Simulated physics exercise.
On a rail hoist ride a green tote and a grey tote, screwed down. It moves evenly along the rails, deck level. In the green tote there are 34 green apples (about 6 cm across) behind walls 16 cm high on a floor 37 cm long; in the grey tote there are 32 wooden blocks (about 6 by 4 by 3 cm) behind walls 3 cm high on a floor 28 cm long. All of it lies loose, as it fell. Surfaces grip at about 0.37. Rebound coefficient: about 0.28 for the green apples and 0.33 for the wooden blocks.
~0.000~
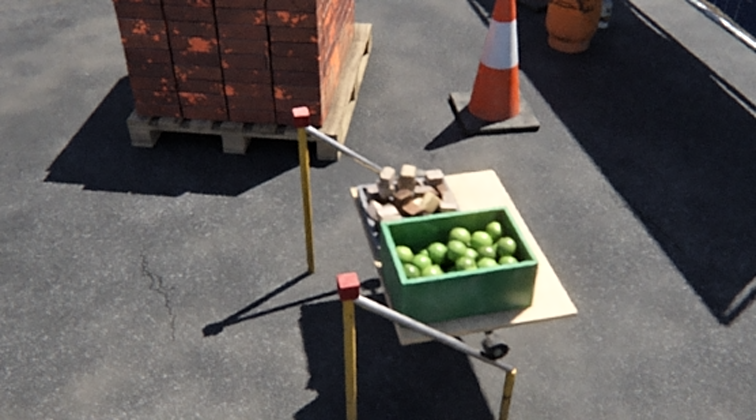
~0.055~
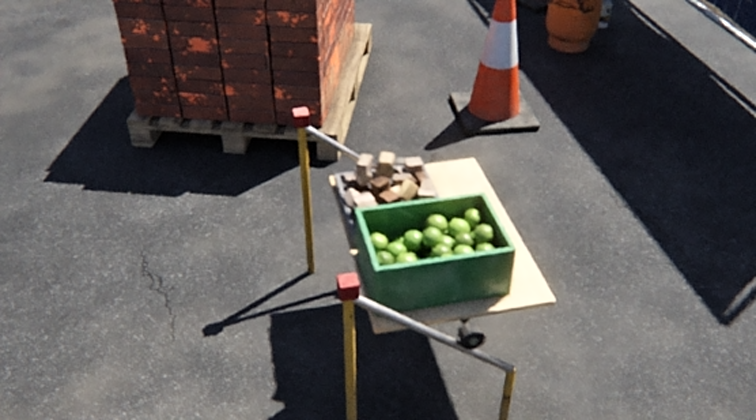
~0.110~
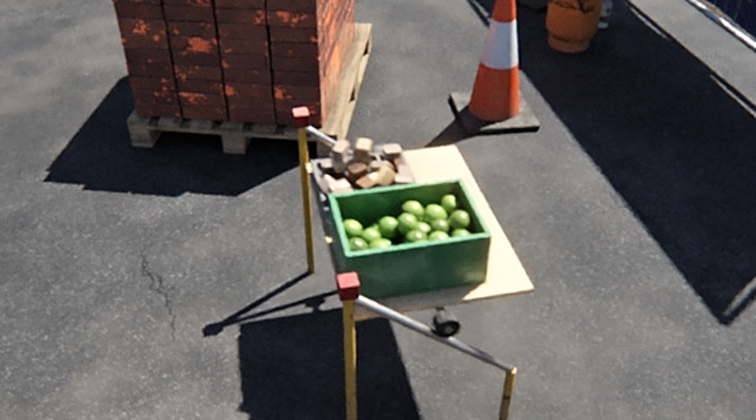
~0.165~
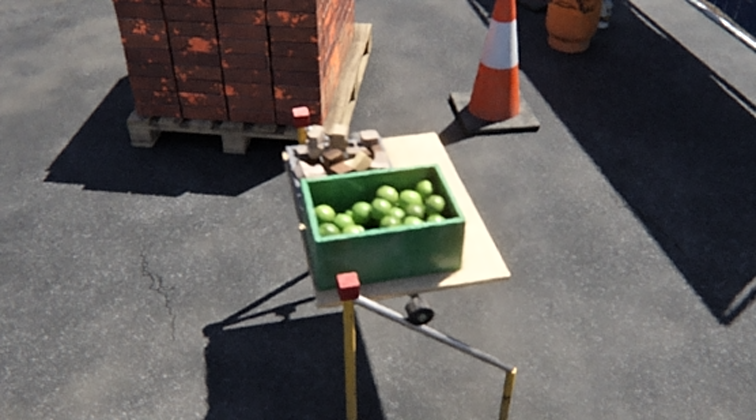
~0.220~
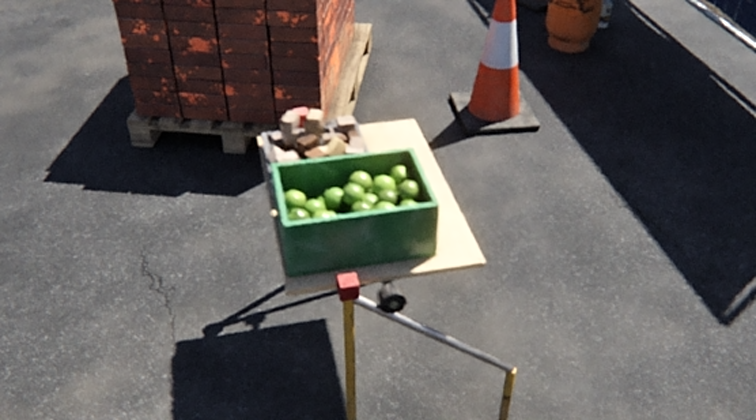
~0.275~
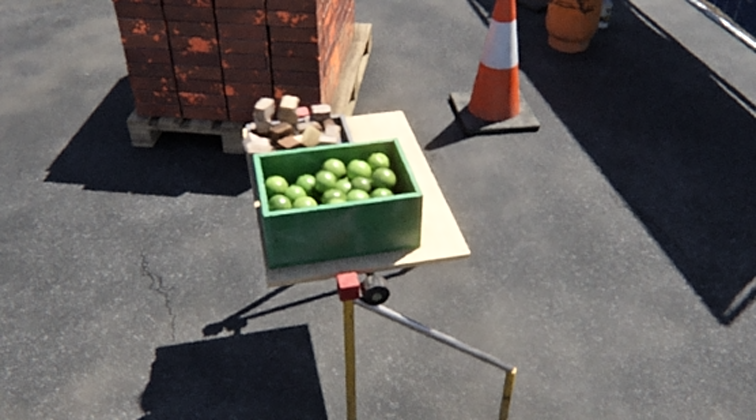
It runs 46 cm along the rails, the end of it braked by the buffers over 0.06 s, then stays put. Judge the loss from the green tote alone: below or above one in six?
Under a sixth of the green apples leave the green tote.
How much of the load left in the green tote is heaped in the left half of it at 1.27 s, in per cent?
About 60 per cent.
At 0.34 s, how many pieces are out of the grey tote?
About: Grey tote 6.
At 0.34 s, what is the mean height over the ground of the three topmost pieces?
Some 88 cm up.
After 0.34 s, green tote 34 in, 0 out and grey tote 26 in, 6 out.
After 0.50 s, green tote 34 in, 0 out and grey tote 19 in, 13 out.
After 0.72 s, green tote 34 in, 0 out and grey tote 16 in, 16 out.
When it is over (at 1.27 s), green tote 34 in, 0 out and grey tote 16 in, 16 out. Asked share, 0 of 34, 0 per cent.
